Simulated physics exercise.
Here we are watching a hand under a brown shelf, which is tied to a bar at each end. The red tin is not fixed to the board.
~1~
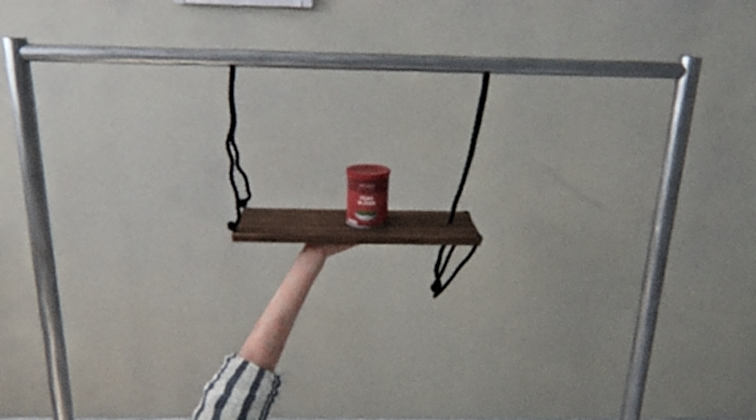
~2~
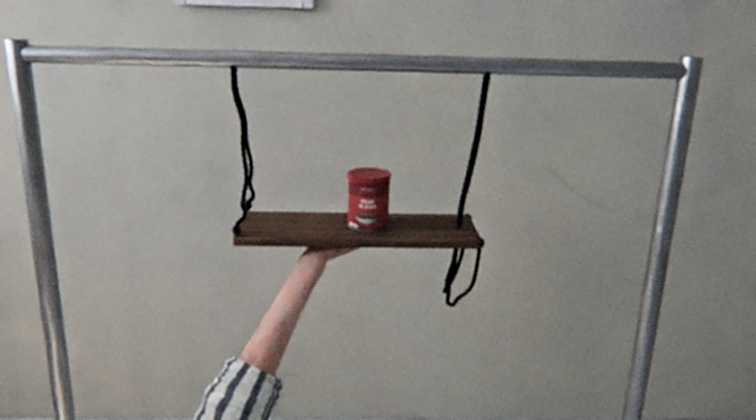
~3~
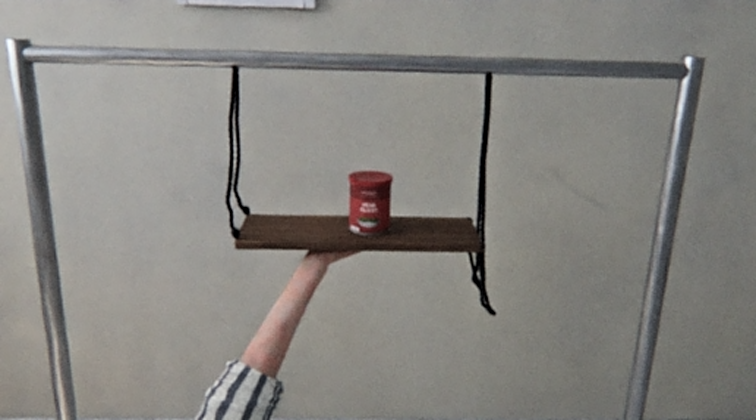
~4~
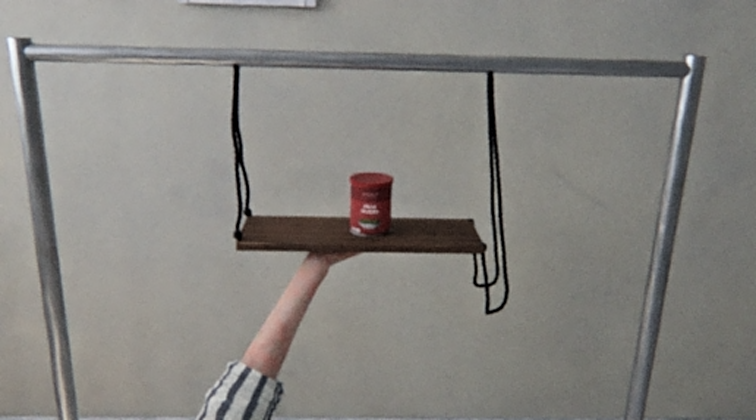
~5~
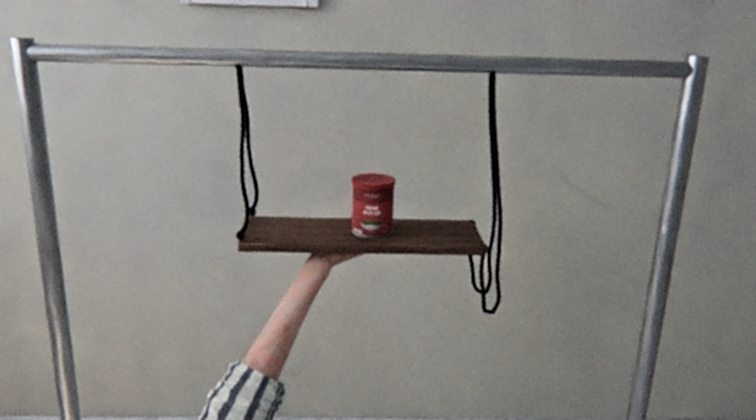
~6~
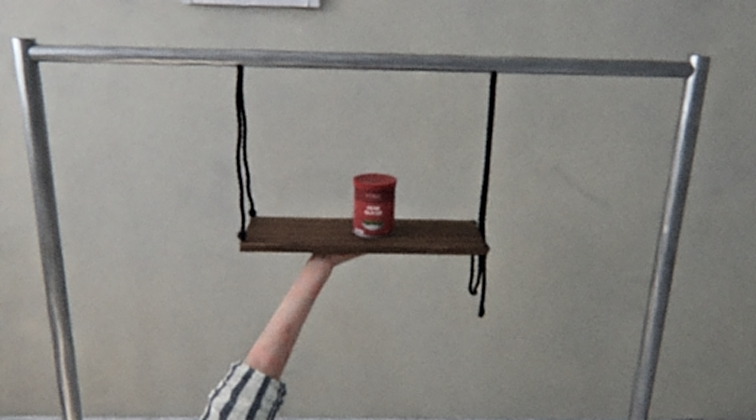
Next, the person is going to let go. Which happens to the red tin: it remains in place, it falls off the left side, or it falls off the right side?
It falls off the right side.
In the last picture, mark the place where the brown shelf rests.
(263, 288).
Then, 0.76 s past the final frame, board tipped 39° down to the right; tin on the floor.
Then, 1.42 s past the final frame, board tipped 42° down to the right; tin on the floor.
When it is over, board tipped 40° down to the right; tin on the floor. The red tin tumbles from the right end.
